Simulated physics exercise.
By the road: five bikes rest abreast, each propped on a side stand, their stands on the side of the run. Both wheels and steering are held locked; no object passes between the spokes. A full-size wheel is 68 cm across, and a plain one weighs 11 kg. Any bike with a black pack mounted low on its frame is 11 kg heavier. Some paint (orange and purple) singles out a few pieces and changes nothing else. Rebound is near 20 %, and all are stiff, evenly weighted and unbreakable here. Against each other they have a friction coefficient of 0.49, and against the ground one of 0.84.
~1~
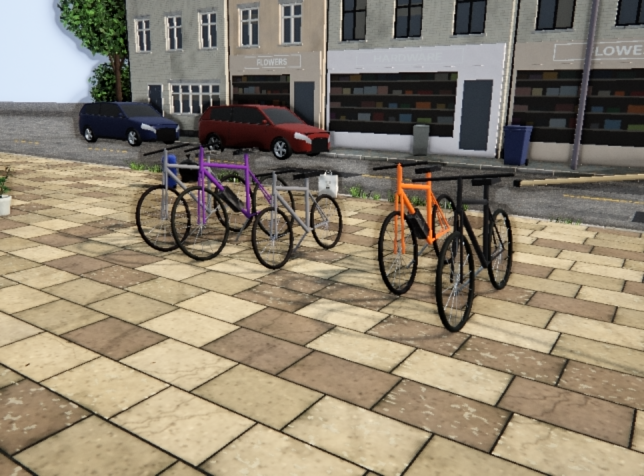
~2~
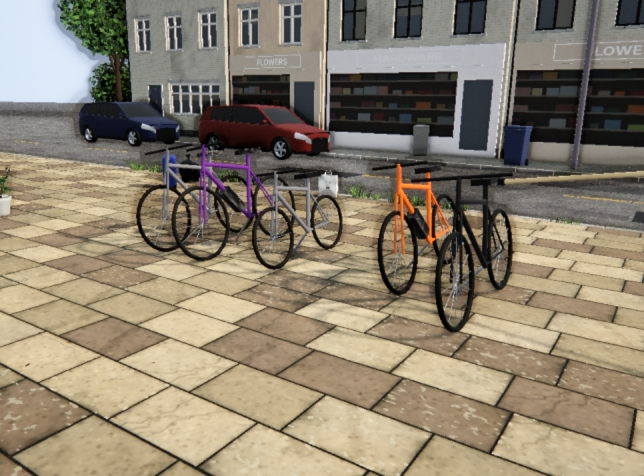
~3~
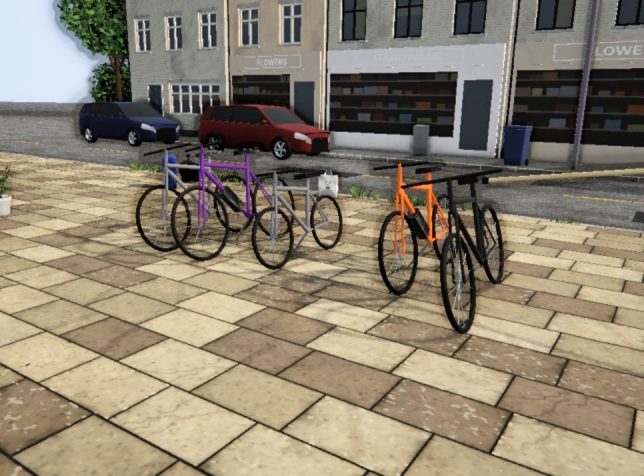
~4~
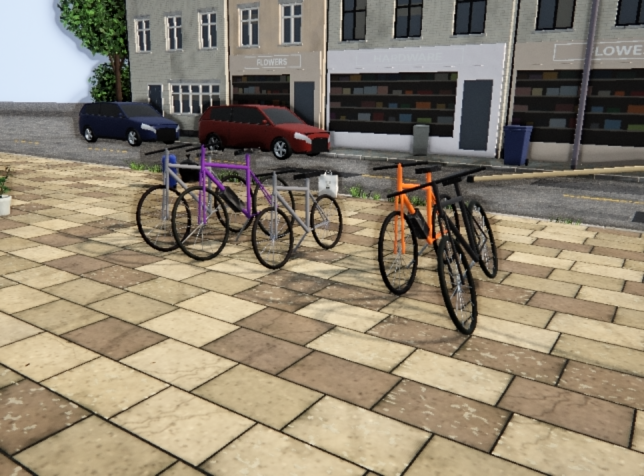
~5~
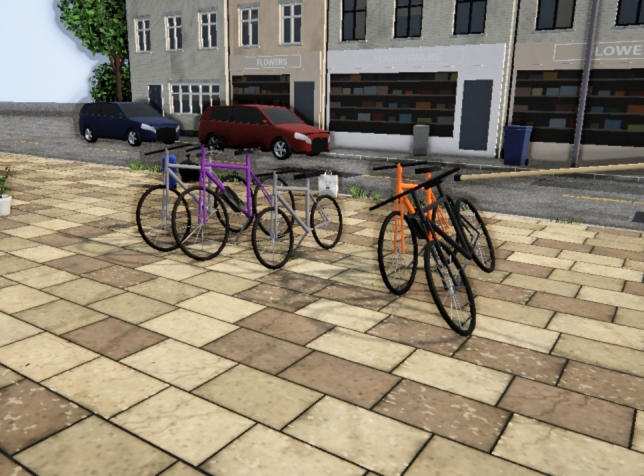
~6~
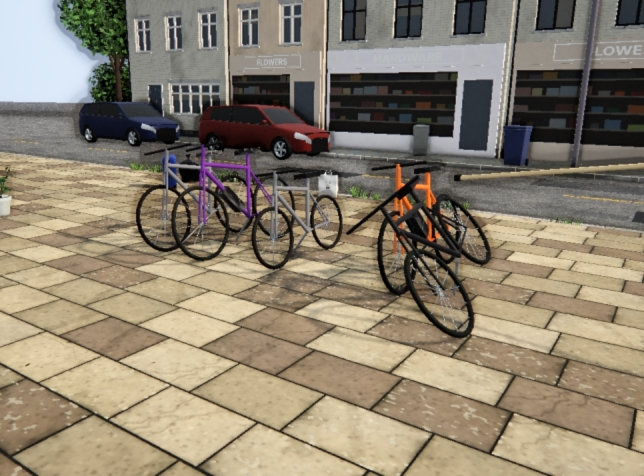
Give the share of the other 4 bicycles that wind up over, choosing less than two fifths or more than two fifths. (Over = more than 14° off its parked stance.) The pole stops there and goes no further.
I would say less than two fifths of them.
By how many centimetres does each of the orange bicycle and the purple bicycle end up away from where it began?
Roughly orange 70, purple 0.
Then, 0.20 s past the last view, none of the 4 other bicycles over, 1 disturbed; orange bicycle 8° from how it stood.
Then, 0.54 s past the last view, 1 of the 4 other bicycles over; orange bicycle 32° from how it stood.
Then, 0.80 s past the last view, 1 of the 4 other bicycles over; orange bicycle lying flat.
In the end, 1 of the 4 other bicycles over; orange bicycle lying flat; purple bicycle unmoved. That is 25 per cent. Three left standing. From the last view, middles, orange bicycle near (353, 241), purple bicycle near (236, 195).
